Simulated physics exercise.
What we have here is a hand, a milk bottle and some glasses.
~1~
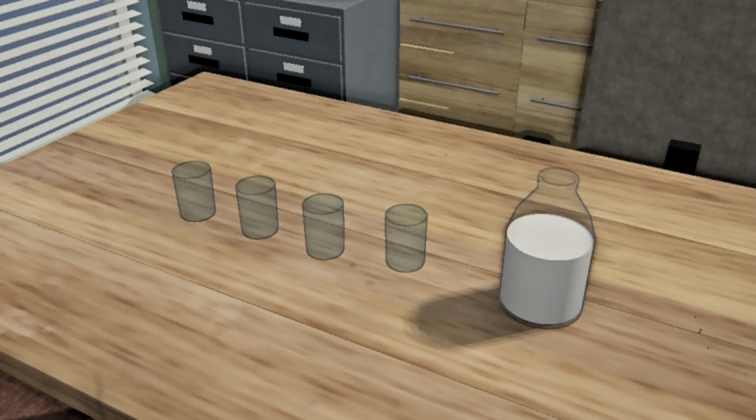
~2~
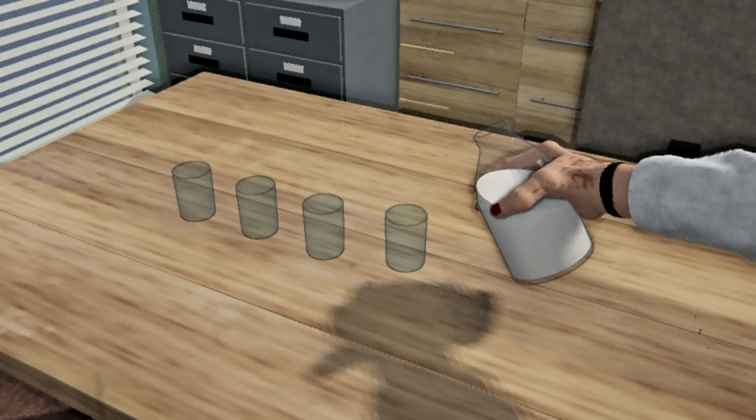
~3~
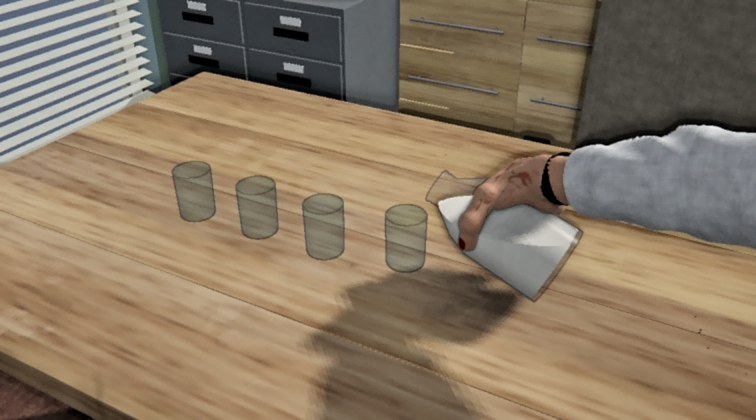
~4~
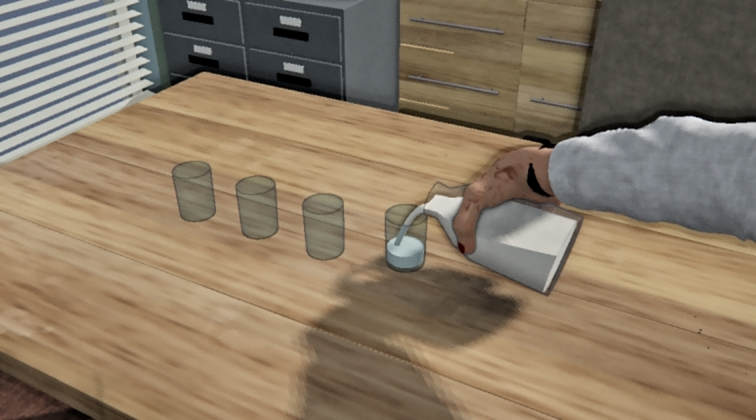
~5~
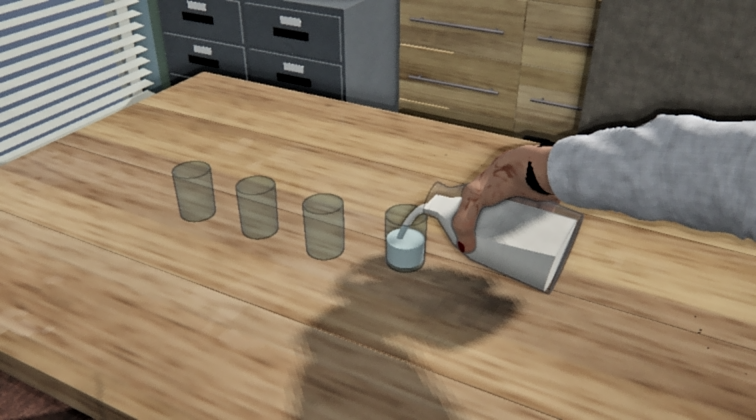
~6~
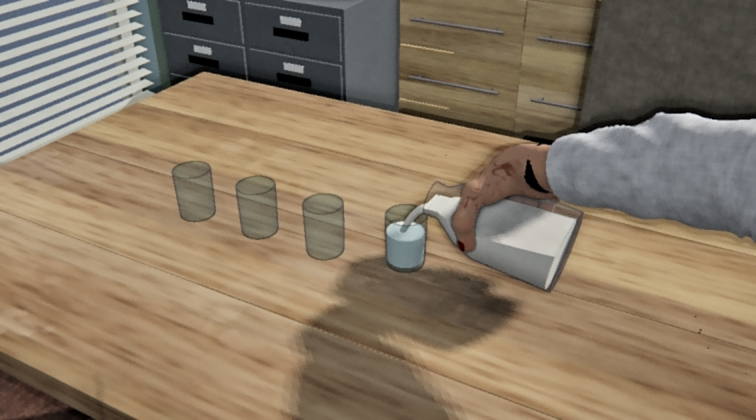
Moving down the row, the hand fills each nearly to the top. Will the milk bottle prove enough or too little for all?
It is enough.
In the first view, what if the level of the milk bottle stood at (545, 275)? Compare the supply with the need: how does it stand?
Insufficient.
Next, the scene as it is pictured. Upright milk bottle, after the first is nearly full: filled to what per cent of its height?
Roughly 45 per cent of its height.
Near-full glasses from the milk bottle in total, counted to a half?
Tally: Around 6.0.
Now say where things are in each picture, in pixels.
In the first frame, nothing is moving yet; milk bottle (550, 241) about half full; four glasses, the last at (194, 190).
In the second frame, the milk bottle is picked up; milk bottle (521, 194) tipped 30° with all of its load; the first is empty.
In the third frame, the milk bottle leans over the first small glass; milk bottle (493, 223) tipped 65° with all of its load; four glasses, the last at (194, 190).
In the fourth frame, the milk is flowing; milk bottle (493, 226) tipped 80° with nearly all of its load; the first is about a quarter full.
In the fifth frame, the milk is flowing; milk bottle (493, 224) tipped 80° with nearly all of its load; four glasses, the last at (194, 190).
In the sixth frame, the milk is flowing; milk bottle (493, 223) tipped 80° with nearly all of its load; the first is about two thirds full.
Next, the first is about three quarters full.
After that, the first is done and the milk bottle has about three quarters of its load.
Finally, all four are full and about a third of the milk is over.
